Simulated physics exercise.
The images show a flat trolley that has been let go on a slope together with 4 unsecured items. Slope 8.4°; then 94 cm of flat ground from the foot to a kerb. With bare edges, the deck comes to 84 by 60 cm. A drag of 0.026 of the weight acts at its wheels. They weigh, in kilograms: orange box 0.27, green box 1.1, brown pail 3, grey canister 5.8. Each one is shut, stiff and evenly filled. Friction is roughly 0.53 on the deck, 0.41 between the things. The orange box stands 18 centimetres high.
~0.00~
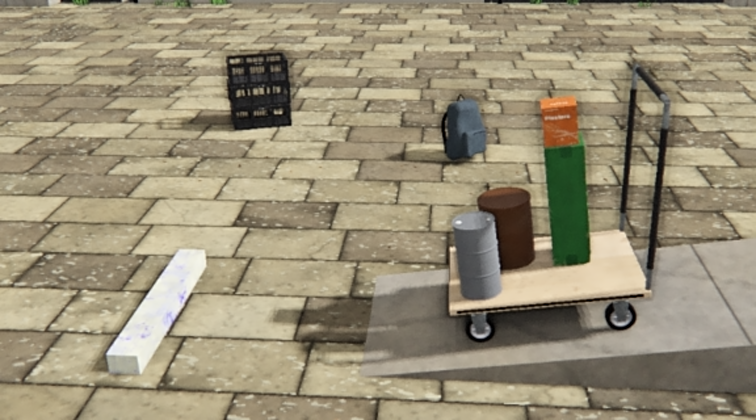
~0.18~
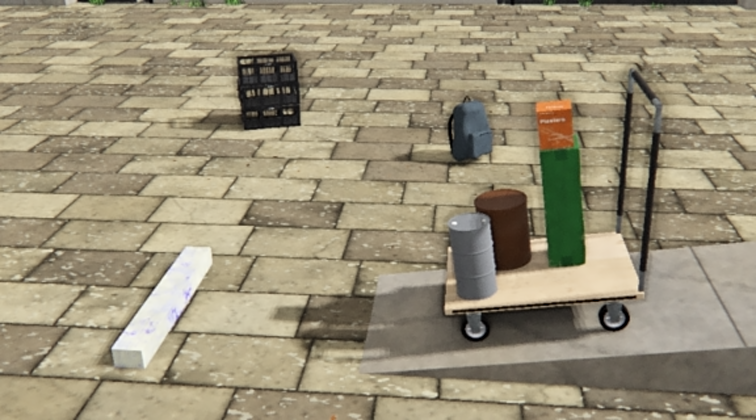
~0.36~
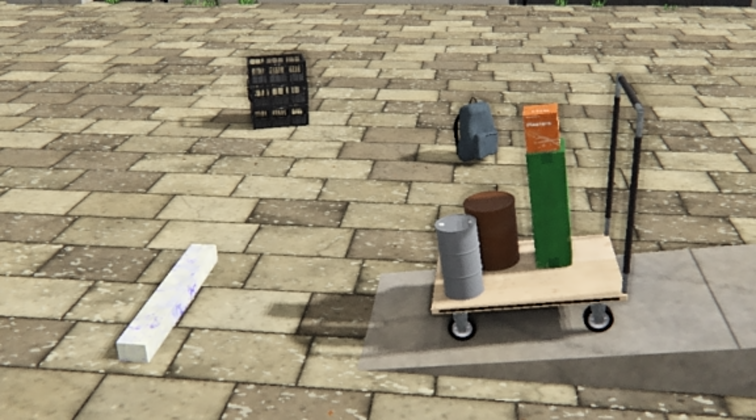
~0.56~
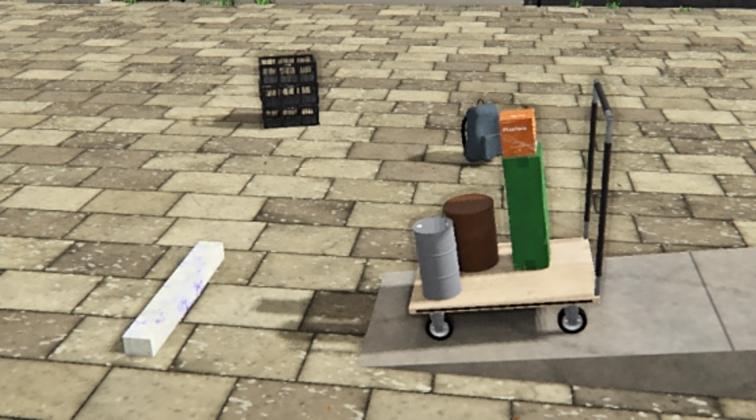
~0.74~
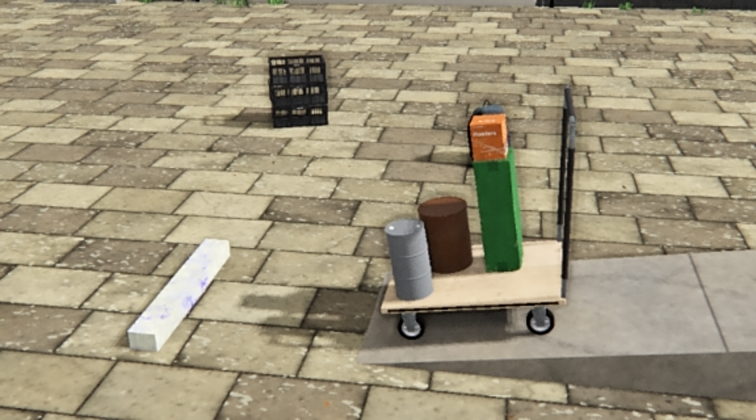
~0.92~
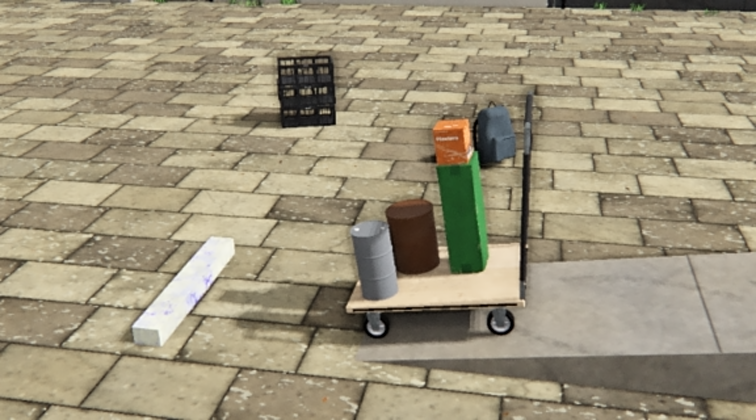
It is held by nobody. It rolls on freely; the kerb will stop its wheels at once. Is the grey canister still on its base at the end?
No. Goes down.
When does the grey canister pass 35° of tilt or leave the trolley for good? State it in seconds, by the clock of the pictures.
That comes at close to 1.9 seconds.
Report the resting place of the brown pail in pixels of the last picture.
In the last picture it sits around (220, 228).
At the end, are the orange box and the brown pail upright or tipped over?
Here's how it ends: The orange box comes down, and the brown pail never goes down.
Around 1.82 s, trolley at the kerb; grey canister tipped 5° against what carries it near (176, 246); orange box tipped 14° against what carries it; green box tipped 14° against what carries it.
Around 2.22 s, trolley at the kerb; orange box and grey canister now off the trolley; green box tipped 32° against what carries it; brown pail shifted 13 cm.
Finally (3.1 s), off the trolley and tipped over, orange box and grey canister; not toppled but over 10 cm from the start, green box and brown pail. Final places as that camera would see them, grey canister near (132, 282).
